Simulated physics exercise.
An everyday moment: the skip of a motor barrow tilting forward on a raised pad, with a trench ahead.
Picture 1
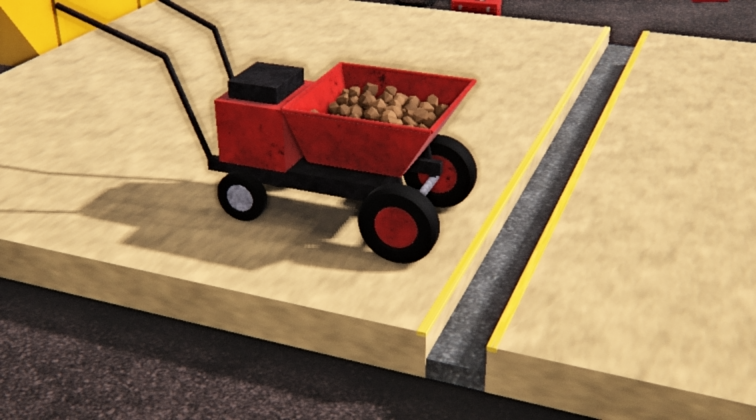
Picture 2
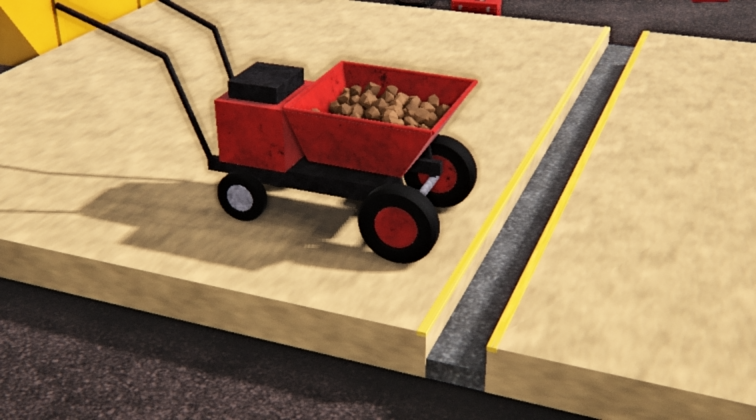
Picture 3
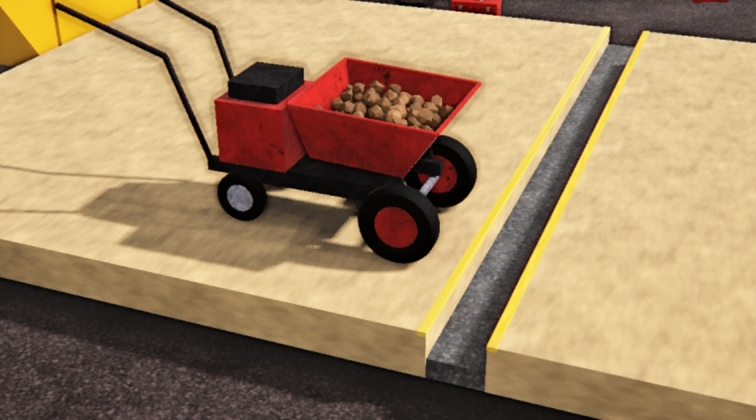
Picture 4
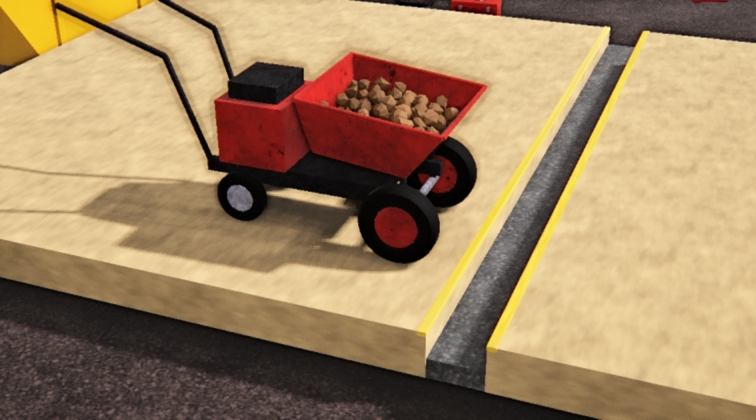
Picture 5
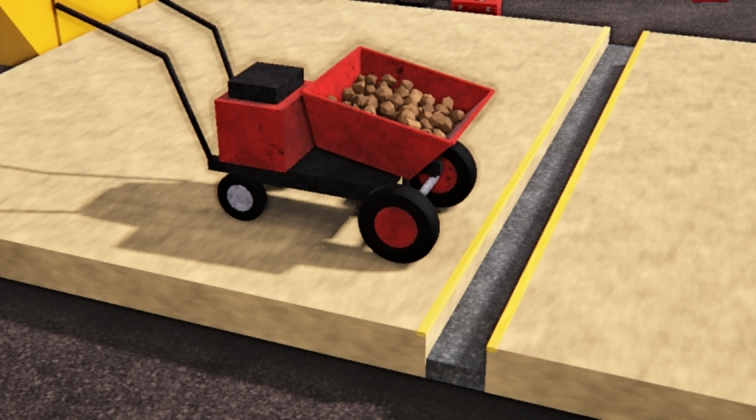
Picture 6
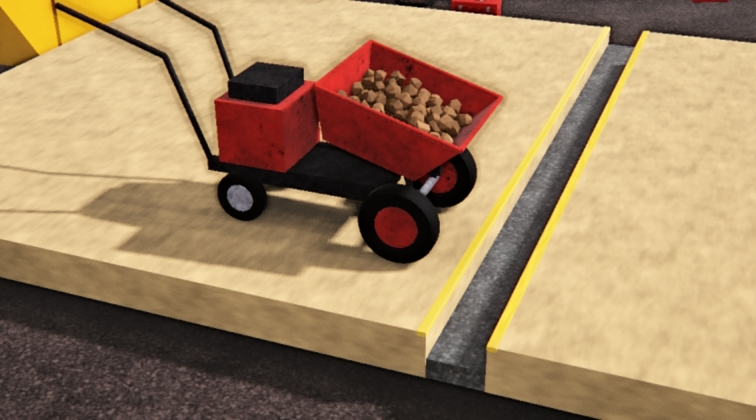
The red skip of a motor barrow, loaded with brown clay clods, sits level on a pale raised pad beside a narrow, yellow-edged trench. It begins to tilt forward, its back rising and its front lip edging right and downward, until it is clearly tipped, while the wheels stay still.
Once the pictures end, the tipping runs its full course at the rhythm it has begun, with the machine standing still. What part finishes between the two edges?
The trench ends with less than half of it.
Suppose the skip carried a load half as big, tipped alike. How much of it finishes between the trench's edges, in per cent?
It comes to 30 per cent or so.
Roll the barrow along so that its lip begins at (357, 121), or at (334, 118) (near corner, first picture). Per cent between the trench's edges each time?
In turn 70 and 50 in a hundred.
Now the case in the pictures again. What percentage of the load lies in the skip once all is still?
Some 5 per cent.
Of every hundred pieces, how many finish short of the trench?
Close to 0 per cent.
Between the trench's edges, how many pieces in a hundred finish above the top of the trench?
Near 15 %.
Just after the last frame, skip tipped steeply; every one in the skip.
A moment on, skip tipped right over; the larger part in the skip; just a few in or heaped over the trench; about a tenth beyond it.
Further on, skip tipped right over; roughly a quarter in the skip; about a tenth in or heaped over the trench; roughly two thirds beyond it.
When it is over, skip tipped right over; about a tenth in the skip; roughly a quarter in or heaped over the trench; roughly two thirds beyond it.
